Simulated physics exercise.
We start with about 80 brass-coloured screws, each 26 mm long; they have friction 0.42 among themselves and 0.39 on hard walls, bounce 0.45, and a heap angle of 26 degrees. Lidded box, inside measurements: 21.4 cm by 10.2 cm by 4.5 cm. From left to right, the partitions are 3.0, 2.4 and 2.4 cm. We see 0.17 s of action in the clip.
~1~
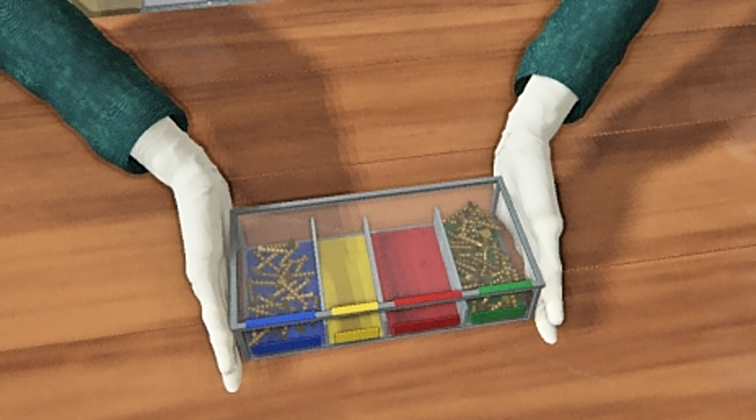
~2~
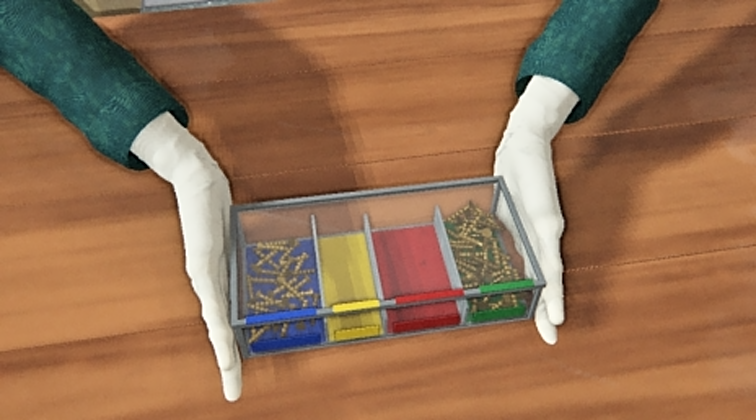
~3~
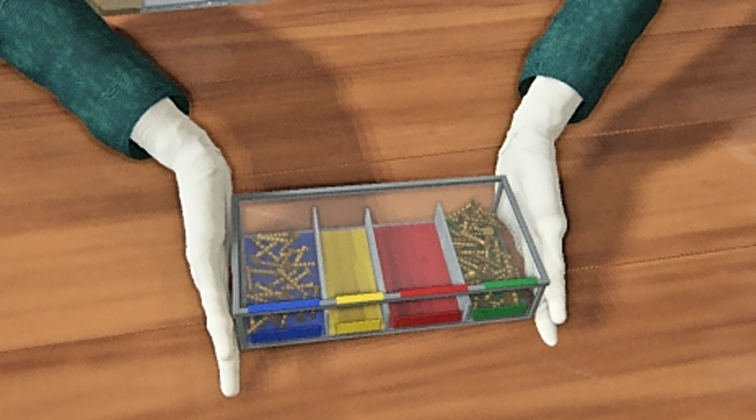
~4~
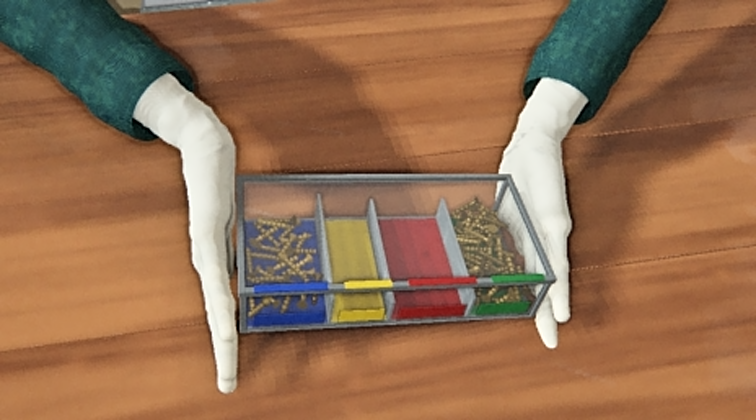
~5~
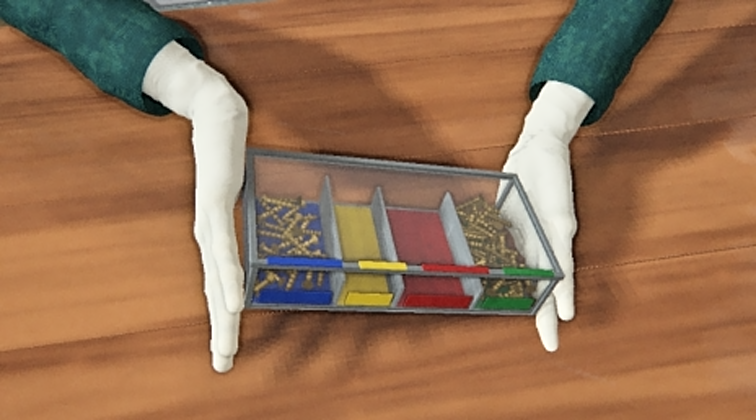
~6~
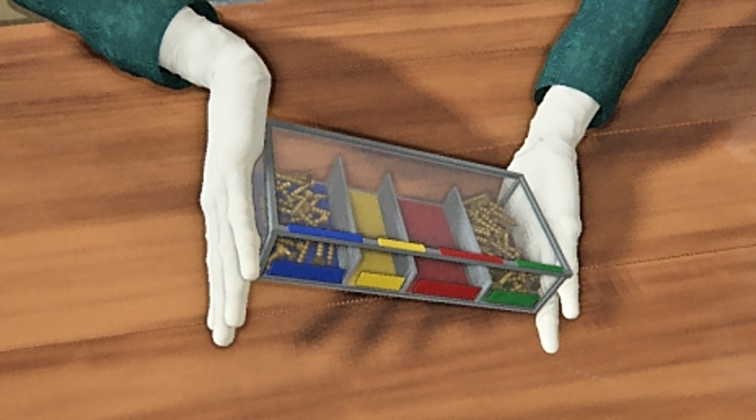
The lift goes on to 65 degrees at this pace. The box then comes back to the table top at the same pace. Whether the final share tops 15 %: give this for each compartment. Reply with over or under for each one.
Red: Under, blue: Over, green: Over, yellow: Under.
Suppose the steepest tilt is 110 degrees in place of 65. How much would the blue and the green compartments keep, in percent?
The blue compartment would get 25 per cent and the green one 70 per cent.
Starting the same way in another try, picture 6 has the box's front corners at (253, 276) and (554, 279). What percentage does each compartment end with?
Final shares, in per cent - red: 0, blue: 35, green: 65, yellow: 0.
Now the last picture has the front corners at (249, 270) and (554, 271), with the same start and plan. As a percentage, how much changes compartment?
Then around 0 percent would end up out of place.
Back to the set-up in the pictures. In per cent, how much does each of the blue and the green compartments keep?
In blue it's 25, in green it's 65.
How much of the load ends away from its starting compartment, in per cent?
Around 10 in a hundred.
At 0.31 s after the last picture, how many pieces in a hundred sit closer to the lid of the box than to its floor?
Roughly 30 per cent.
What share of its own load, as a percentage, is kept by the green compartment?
It works out to near 100 percent.
Then, 0.31 s after the last picture, tilt 63 degrees; blue 30 %, green 65 %, yellow 5 %.
Then, 0.52 s after the last picture, tilt 22 degrees; red 5 %, blue 25 %, green 65 %, yellow 5 %.
Then, 0.84 s after the last picture, tilt 0 degrees; red 5 %, blue 25 %, green 65 %, yellow 5 %.
In the end, red 5 %, blue 25 %, green 65 %, yellow 5 %.
